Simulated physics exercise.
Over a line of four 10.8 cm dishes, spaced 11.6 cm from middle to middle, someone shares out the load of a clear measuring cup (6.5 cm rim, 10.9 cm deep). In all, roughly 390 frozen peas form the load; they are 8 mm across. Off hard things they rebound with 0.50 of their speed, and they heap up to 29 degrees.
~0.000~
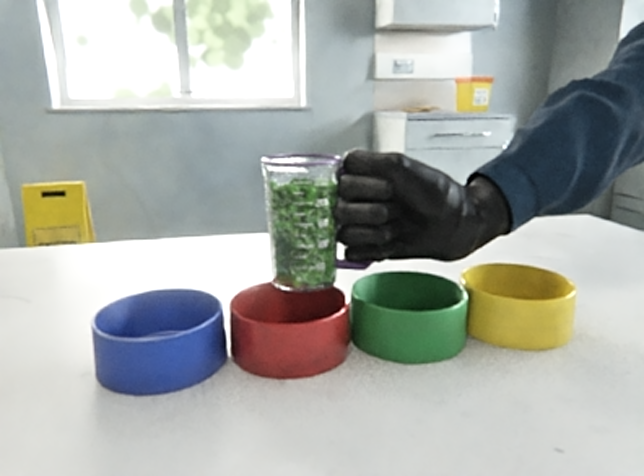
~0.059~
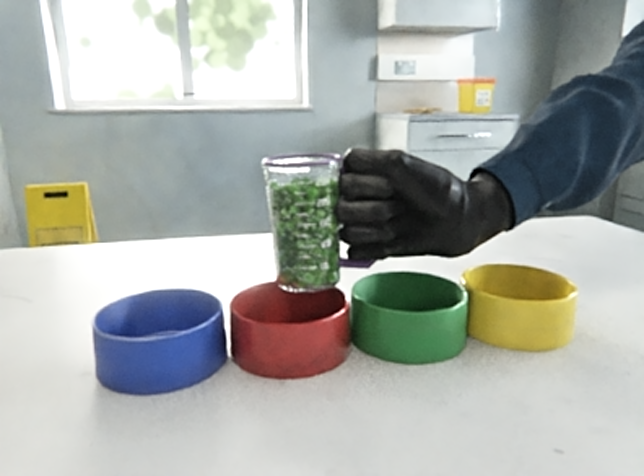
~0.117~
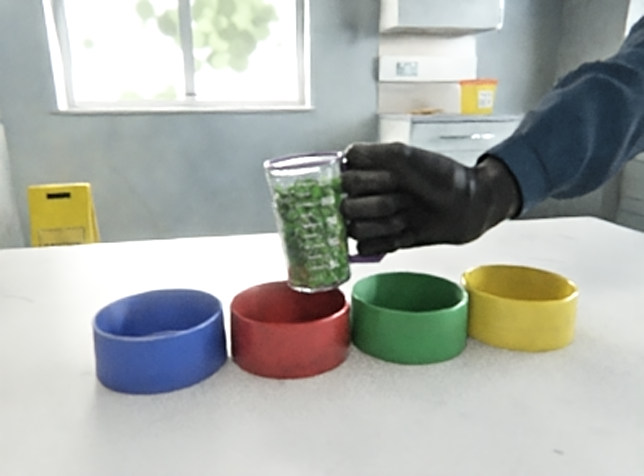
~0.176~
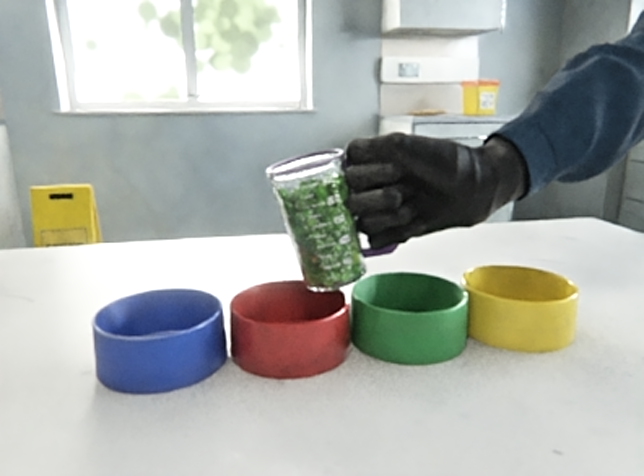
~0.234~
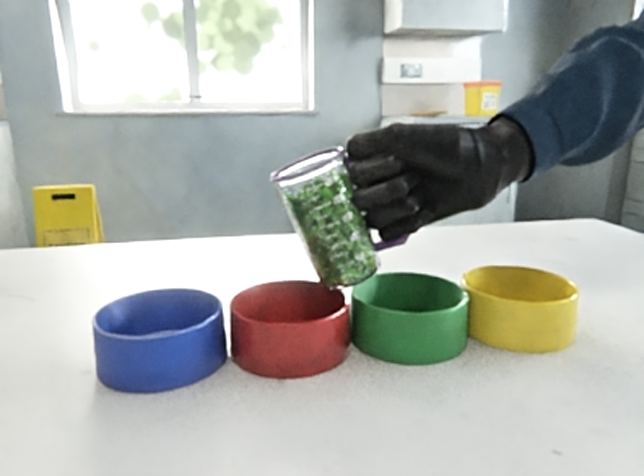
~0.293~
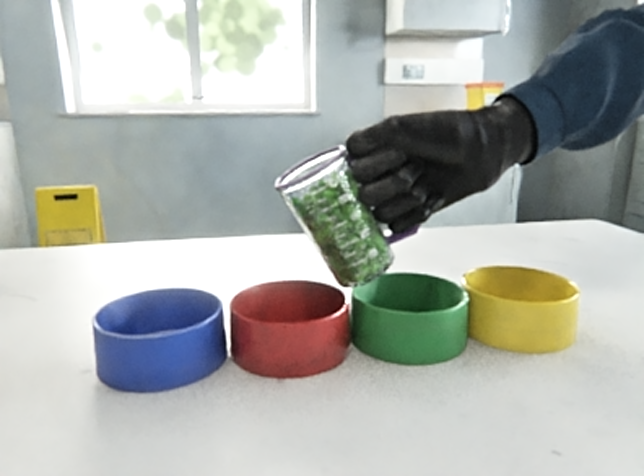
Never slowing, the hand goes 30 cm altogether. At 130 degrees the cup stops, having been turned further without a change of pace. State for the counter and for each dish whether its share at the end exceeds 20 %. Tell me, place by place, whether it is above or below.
Red dish: Below the mark; blue dish: Below the mark; green dish: Above the mark; yellow dish: Below the mark; counter: Below the mark.
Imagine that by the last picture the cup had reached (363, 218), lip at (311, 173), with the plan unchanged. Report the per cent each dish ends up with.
Final shares - red 0 %, blue 0 %, green 0 %, yellow 100 %.
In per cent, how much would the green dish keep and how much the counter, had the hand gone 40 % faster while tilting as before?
In that case: Green 40, and counter 10.
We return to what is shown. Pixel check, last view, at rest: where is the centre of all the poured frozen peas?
When it all comes to rest, the middle is near (407, 316).
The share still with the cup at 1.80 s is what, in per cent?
Roughly 0 per cent.
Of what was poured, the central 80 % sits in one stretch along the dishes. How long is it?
That stretch measures near 7 centimetres.
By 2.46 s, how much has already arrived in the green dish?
Roughly 95 %.
After 1.20 s, tilt 130 degrees; cup holds 30 %, green 65 %.
After 1.80 s, tilt 130 degrees; cup holds 0 %, green 95 %.
After 2.46 s, tilt 130 degrees; cup holds 0 %, green 95 %.
By 2.8 s all is still; red 0 %, blue 0 %, green 95 %, yellow 0 %, counter 0 %.
